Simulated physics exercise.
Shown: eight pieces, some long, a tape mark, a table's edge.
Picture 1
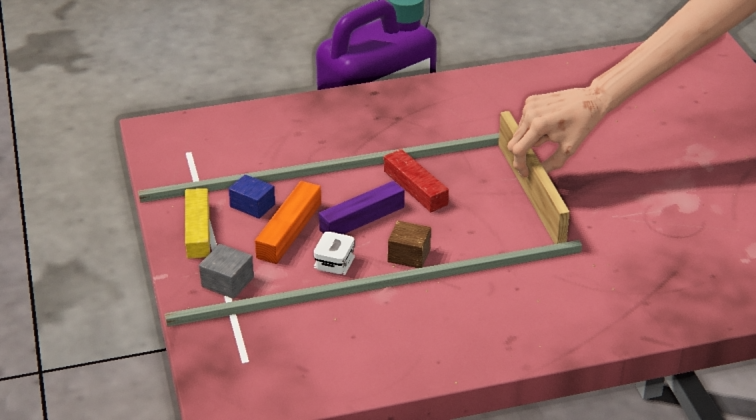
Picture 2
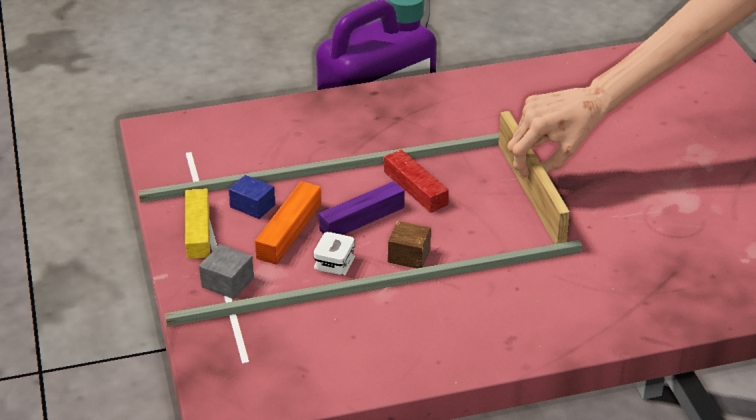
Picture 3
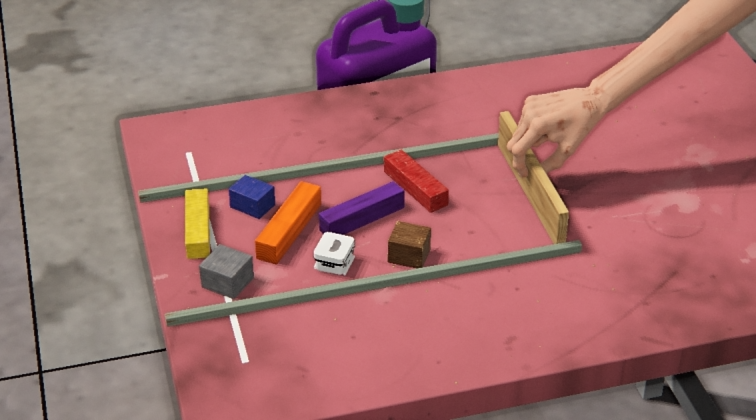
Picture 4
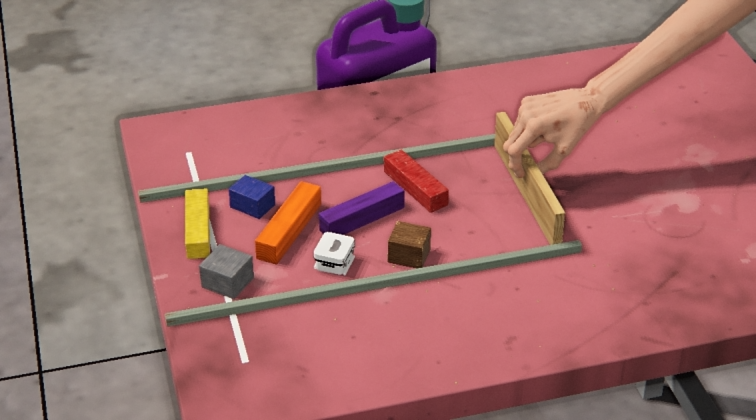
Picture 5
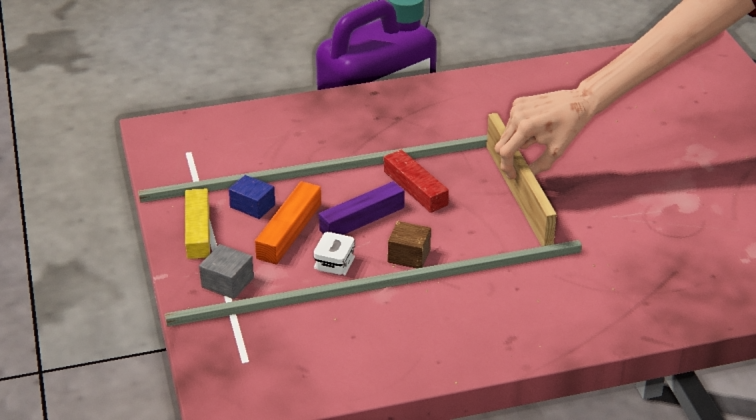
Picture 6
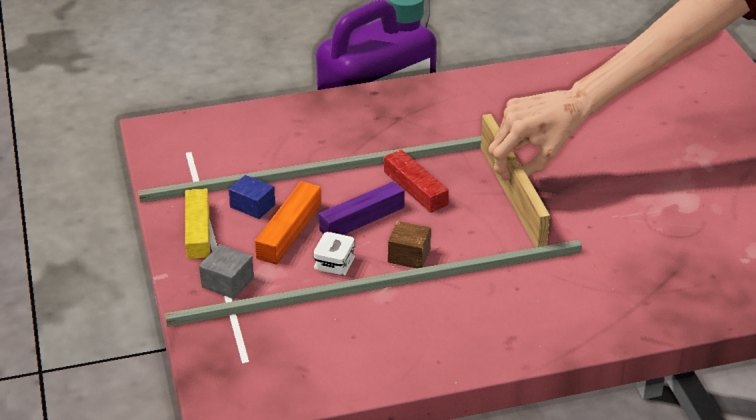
In the video, a hand holds a wooden board upright between two rails on a red table and slides it slightly left, while the colored blocks and sticks lying between the rails, near a white line, stay still.
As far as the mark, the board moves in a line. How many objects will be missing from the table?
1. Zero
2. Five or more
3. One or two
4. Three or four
3, one or two.
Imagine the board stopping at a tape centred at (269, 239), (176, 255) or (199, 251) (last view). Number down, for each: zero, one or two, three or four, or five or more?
Try 1 - not one; try 2 - at least five; try 3 - five or over.
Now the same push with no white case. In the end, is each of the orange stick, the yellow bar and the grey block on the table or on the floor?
Orange stick still up, yellow bar down, grey block down.
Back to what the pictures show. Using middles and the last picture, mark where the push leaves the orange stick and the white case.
Final centres, first then second: (151, 230), (198, 265).
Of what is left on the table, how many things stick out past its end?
Things overhanging at the end: 3.
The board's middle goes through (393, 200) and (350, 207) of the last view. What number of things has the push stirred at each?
First 3 and then 5.
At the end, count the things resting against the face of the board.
It ends up touching 3.
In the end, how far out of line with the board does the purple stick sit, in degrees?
Somewhere near 25 degrees, I'd say.
Soon after, none off yet; yellow bar at rest near (198, 223); grey block at rest near (227, 272); blue block at rest near (252, 197).
In the end, the number that fall off is one or two; gone, blue block and yellow bar.
